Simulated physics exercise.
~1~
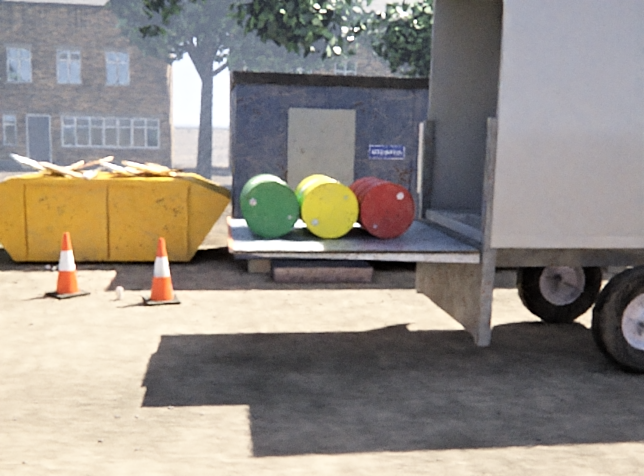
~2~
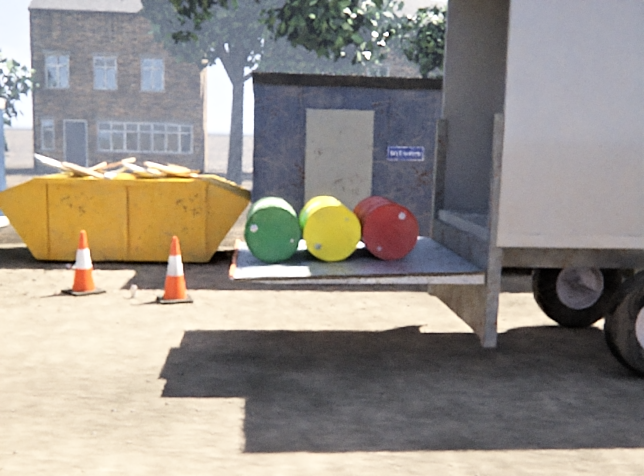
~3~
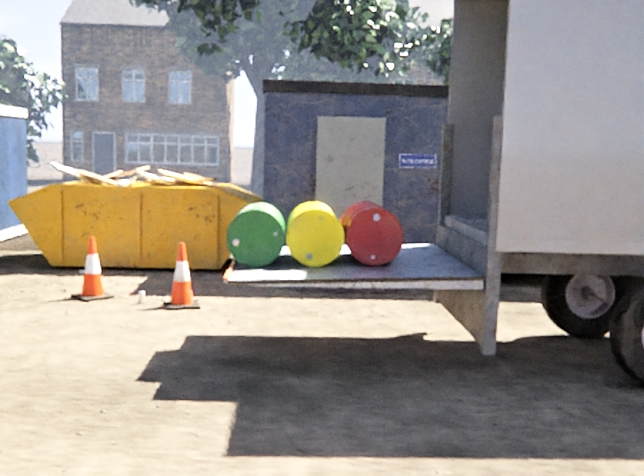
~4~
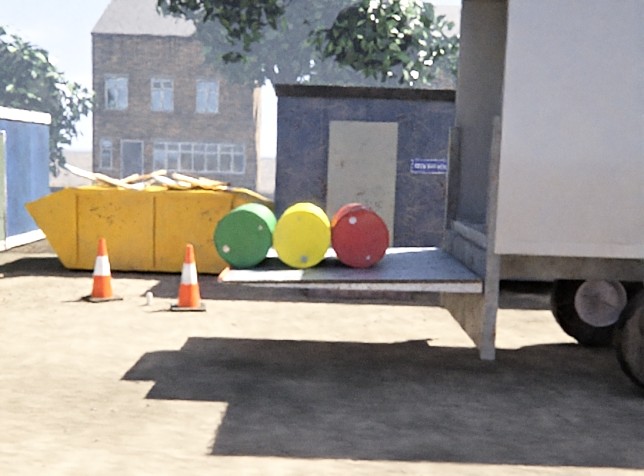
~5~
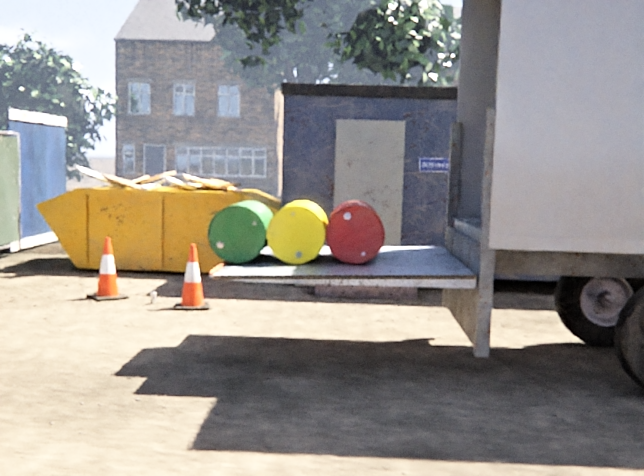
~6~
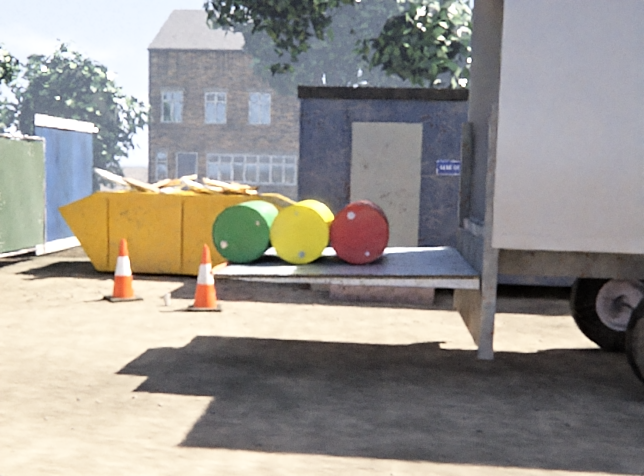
We see green, yellow and red drums lying side by side on a lorry's tail-lift beside a yellow skip and two traffic cones. The plate sinks slightly, the drums roll a short way left towards its outer edge, and all three end at rest, still on it.
